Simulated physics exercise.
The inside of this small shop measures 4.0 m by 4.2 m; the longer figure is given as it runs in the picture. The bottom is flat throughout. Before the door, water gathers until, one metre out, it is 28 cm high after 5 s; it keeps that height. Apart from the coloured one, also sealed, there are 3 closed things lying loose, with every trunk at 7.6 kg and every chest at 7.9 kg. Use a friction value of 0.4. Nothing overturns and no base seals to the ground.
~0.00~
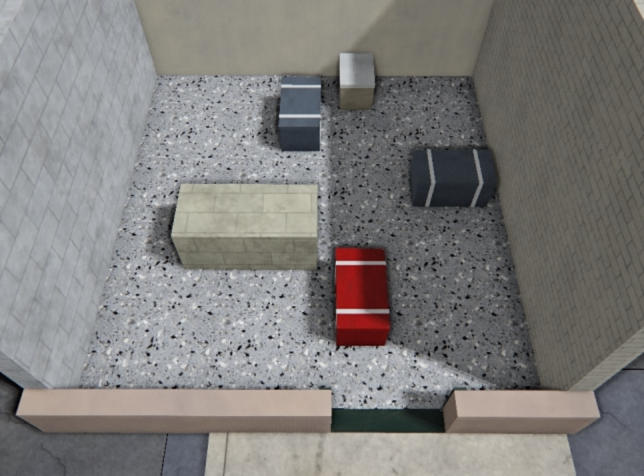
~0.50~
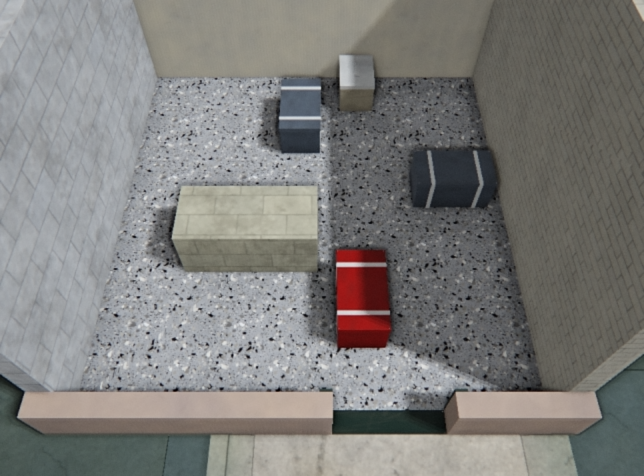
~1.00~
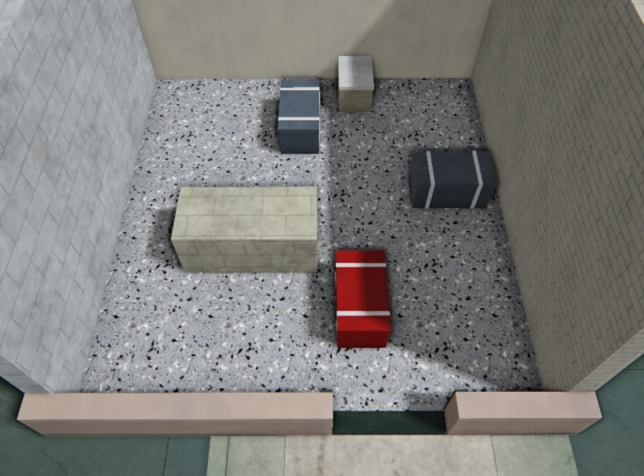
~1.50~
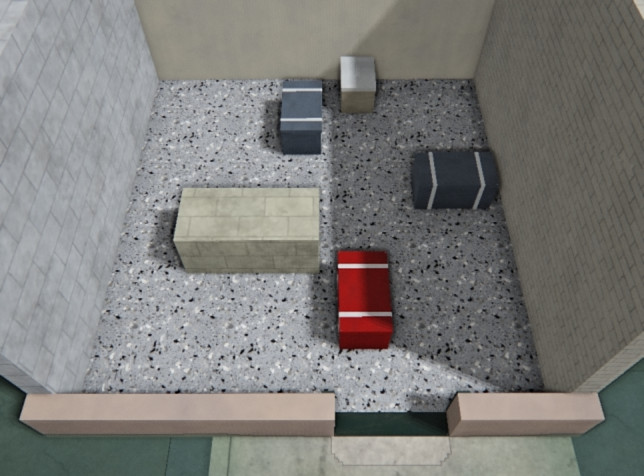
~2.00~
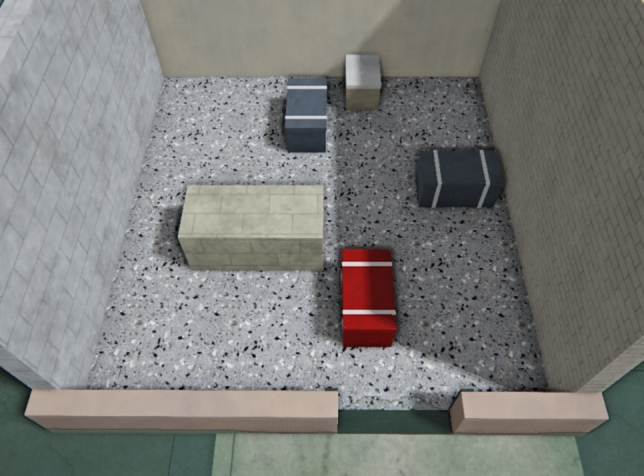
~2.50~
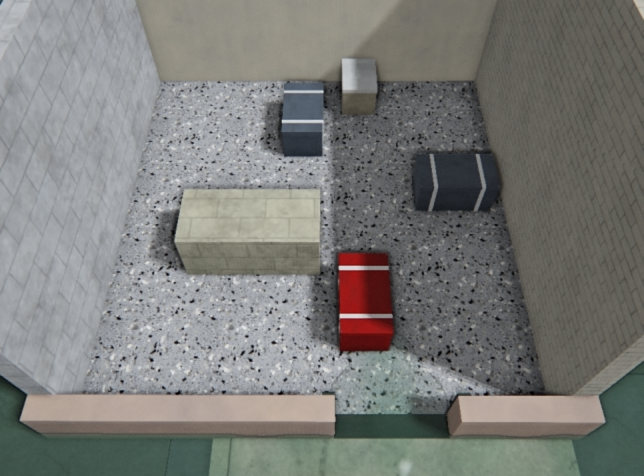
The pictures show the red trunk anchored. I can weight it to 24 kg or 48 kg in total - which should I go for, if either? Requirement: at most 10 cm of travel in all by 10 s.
Neither will work.
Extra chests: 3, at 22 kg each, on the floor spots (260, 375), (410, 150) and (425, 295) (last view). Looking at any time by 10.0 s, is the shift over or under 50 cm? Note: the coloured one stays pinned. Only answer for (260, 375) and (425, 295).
Those two come out over the line and over the line, in that order.
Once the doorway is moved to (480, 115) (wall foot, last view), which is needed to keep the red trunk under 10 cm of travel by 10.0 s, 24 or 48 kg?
If so, even the lighter mass works.
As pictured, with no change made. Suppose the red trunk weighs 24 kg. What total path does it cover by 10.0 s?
I'd say roughly 350 centimetres in all.
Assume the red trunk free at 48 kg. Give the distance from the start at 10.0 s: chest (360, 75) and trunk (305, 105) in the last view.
First 200 cm, then 140 cm.
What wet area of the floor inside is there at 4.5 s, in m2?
Roughly 6.5 m2 of it is wet.
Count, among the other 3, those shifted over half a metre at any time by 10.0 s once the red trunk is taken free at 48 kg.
That comes to 3.
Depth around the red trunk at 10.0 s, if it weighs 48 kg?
Something like 7 centimetres.
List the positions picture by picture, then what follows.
The first picture shows the red trunk at (362, 287) rests on the ground; 0.0 m2 under water; 0 of 4 have shifted.
The second picture shows the red trunk at (362, 288) rests on the ground; water covers 0.0 m2; 0 of 4 have shifted.
The third picture shows the red trunk at (362, 289), on the bottom; 0.0 m2 under water; 0 of 4 have shifted.
The fourth picture shows the red trunk at (364, 290), on the bottom; 0.0 m2 under water; 0 of 4 have shifted.
The fifth picture shows the red trunk at (368, 288) rests on the ground; water covers 0.0 m2; 0 of 4 have shifted.
The sixth picture shows the red trunk at (365, 291), on the bottom; 0.4 m2 under water; 0 of 4 have shifted.
After 3.5 s the red trunk would be 4 cm from its start with 24 kg and 0 cm from its start with 48 kg; 4 cm of water round it then.
After 4.5 s the red trunk would be 39 cm from its start with 24 kg and 0 cm from its start with 48 kg; 5 cm of water round it then.
After 7.0 s the red trunk would be 199 cm from its start with 24 kg and 40 cm from its start with 48 kg; 6 cm of water round it then.
After 10.0 s the red trunk would be 300 cm from its start with 24 kg and 76 cm from its start with 48 kg; 7 cm of water round it then.
